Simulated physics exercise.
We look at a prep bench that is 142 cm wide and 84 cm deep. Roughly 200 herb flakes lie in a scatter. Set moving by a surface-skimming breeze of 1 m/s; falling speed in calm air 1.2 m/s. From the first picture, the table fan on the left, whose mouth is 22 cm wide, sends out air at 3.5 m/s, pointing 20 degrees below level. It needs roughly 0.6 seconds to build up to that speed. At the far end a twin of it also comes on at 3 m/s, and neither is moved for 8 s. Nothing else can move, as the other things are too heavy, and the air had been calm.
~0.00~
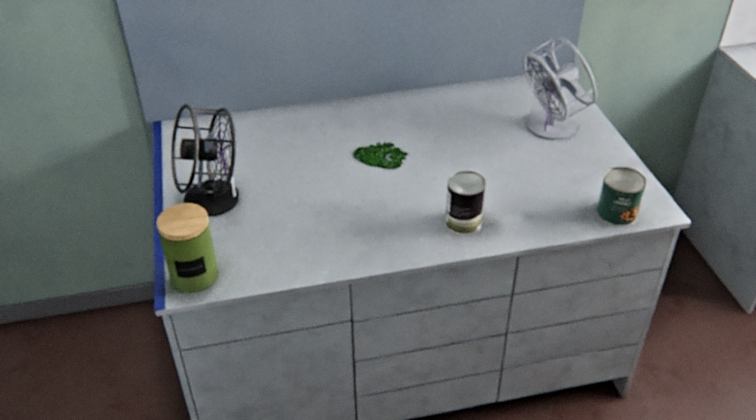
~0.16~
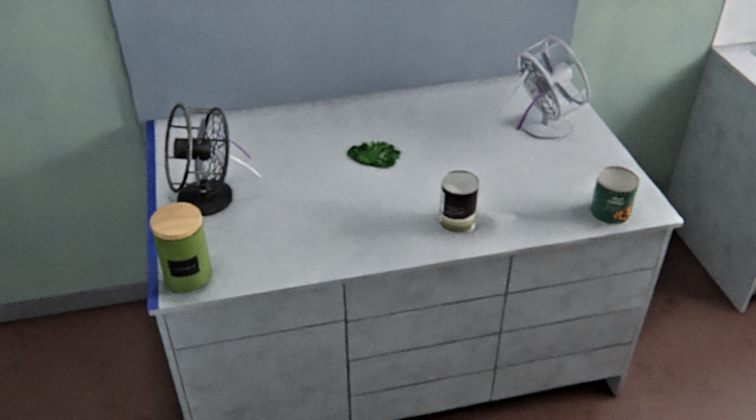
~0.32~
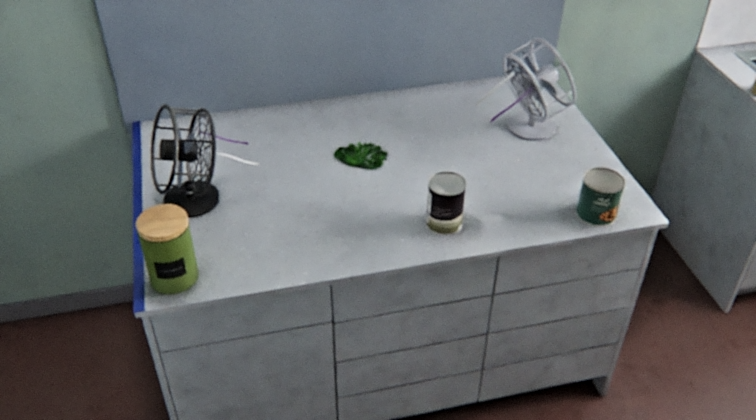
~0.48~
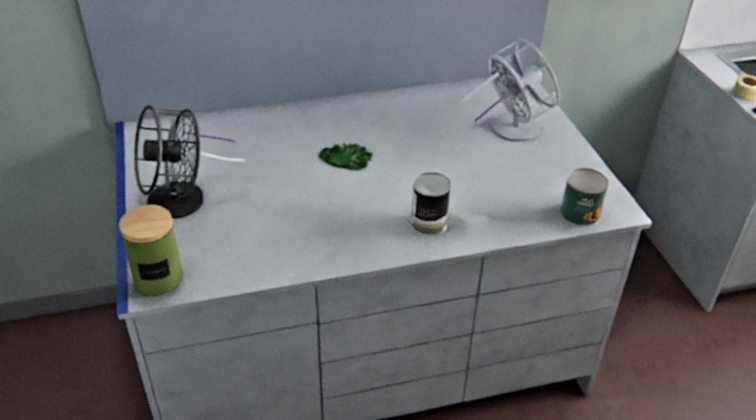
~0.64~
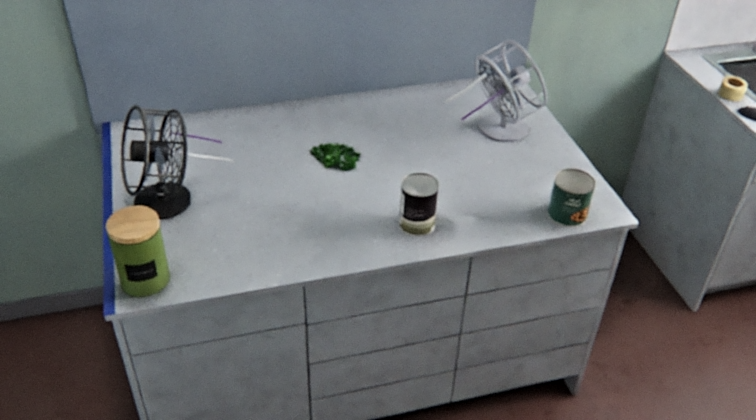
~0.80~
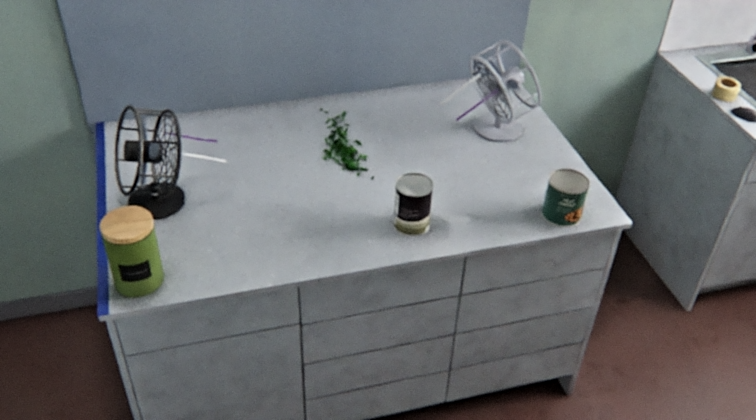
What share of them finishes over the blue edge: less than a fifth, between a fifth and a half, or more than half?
Count on below a fifth of them.
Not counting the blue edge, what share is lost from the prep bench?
Near 100 %.
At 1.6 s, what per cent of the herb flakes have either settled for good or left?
It comes to some 15 per cent.
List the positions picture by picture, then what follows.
The middle of the herb flakes is near (379, 156), none has stirred yet, the mouth of the table fan is at (203, 150) and that of the second one at (559, 79), in the first picture.
The middle of the herb flakes is near (372, 155), none has stirred yet and the blue edge is centred on (147, 202), in the second picture.
The middle of the herb flakes is near (360, 156), none has stirred yet, the top of a tin is at (447, 183) and the top of a jar is at (162, 220), in the third picture.
The middle of the herb flakes is near (344, 157) and none has stirred yet, in the fourth picture.
The middle of the herb flakes is near (336, 157), the farthest in sight from the table fan is at (359, 155) and about 15 % have left their places, in the fifth picture.
The middle of the herb flakes is near (344, 149), the farthest in sight from the table fan is at (345, 113) and about 75 % have left their places, in the sixth picture.
After 1.6 s the count stands so, 0 % are over the blue edge; the middle of those left on the top is near (377, 89).
After 2.6 s the count stands so, 0 % are over the blue edge; the middle of those left on the top is near (345, 93).
After 4.4 s the count stands so, 0 % are over the blue edge.
After 8.0 s, at the end, 0 % are over the blue edge.
